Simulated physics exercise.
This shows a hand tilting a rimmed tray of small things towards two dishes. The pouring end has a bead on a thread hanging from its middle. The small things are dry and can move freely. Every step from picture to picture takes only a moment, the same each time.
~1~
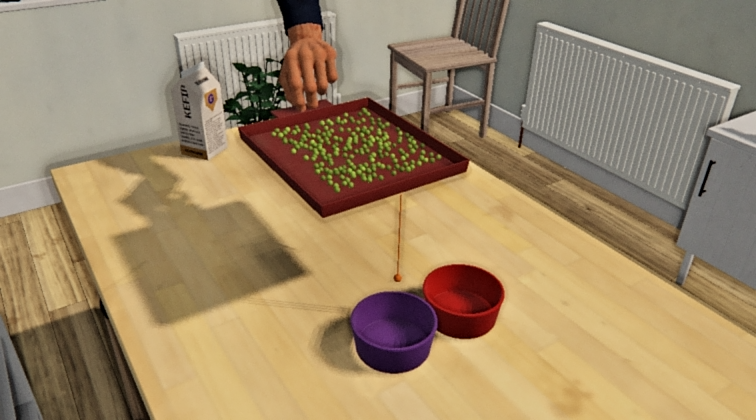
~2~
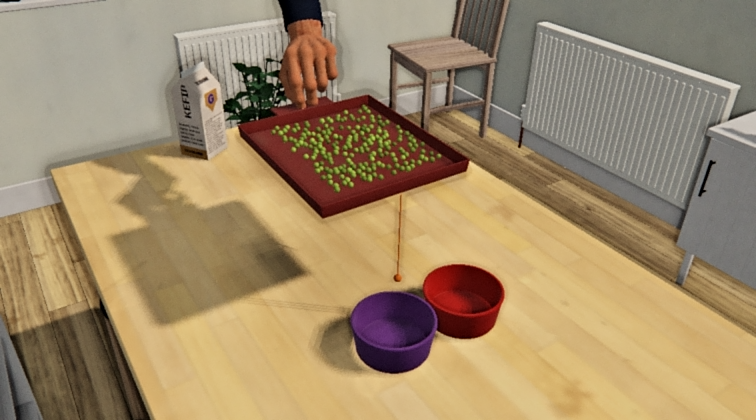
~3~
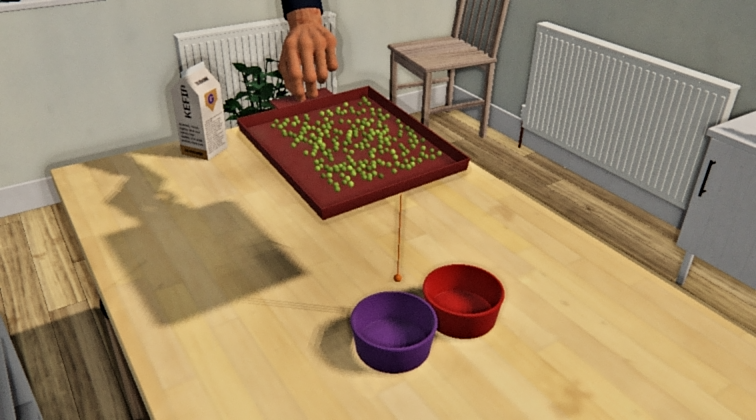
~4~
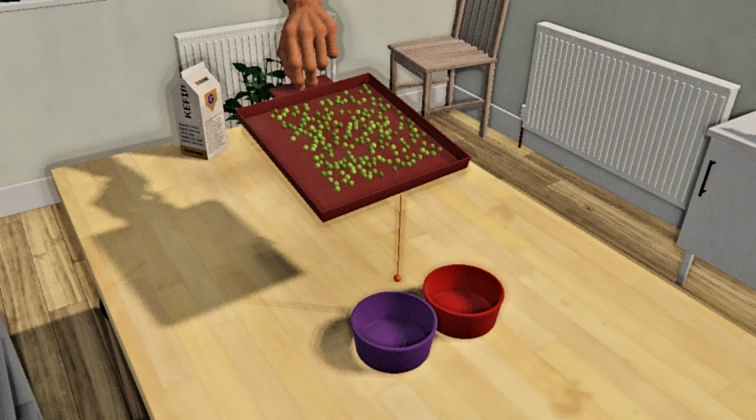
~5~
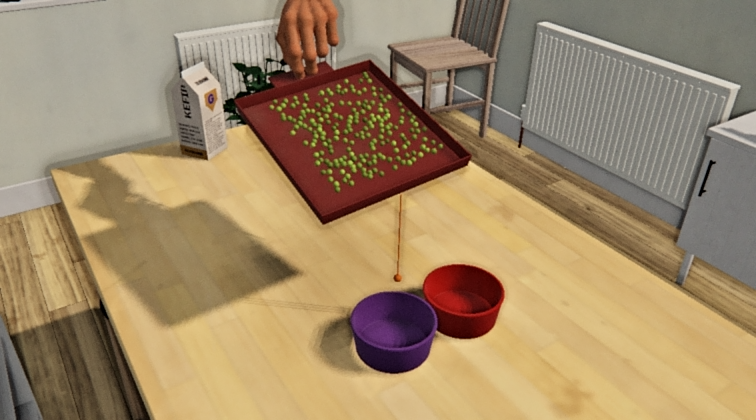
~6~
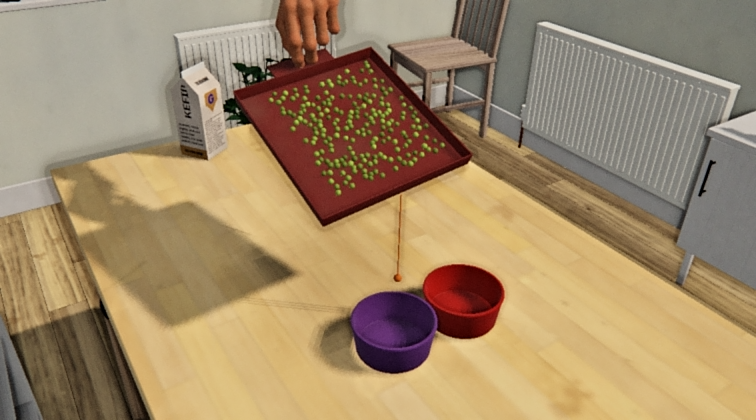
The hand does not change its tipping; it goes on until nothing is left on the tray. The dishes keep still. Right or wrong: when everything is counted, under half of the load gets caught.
Right.
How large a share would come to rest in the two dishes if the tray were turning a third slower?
I'd put it at some 30 per cent.
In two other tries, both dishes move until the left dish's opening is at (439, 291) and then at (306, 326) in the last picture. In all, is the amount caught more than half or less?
Together the dishes get less than a half first, then beyond half.
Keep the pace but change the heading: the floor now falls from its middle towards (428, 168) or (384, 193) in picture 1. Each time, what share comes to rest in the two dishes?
You'd see roughly 10 per cent the first time and 70 per cent the second.
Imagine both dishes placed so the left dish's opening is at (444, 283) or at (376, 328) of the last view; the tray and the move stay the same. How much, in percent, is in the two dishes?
Close to 0 in a hundred first, close to 50 in a hundred second.
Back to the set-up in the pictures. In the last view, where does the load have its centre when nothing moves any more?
Around (354, 358).
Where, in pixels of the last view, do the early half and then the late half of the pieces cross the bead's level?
Points: About (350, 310), then about (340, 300).
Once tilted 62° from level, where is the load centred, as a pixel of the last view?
I'd put the middle of the pieces at roughly (356, 205).
Soon, tray tipped steeply; most on the tray; a small part in the air.
A while on, tray tipped right over; about two thirds on the tray; a small part in the left dish; about a quarter outside both; a small part in the air.
Towards the end, tray tipped past a quarter turn; about a third in the left dish; about two thirds outside both.
Finally, tray tipped past a quarter turn; about a third in the left dish; none in the right dish; about two thirds outside both.
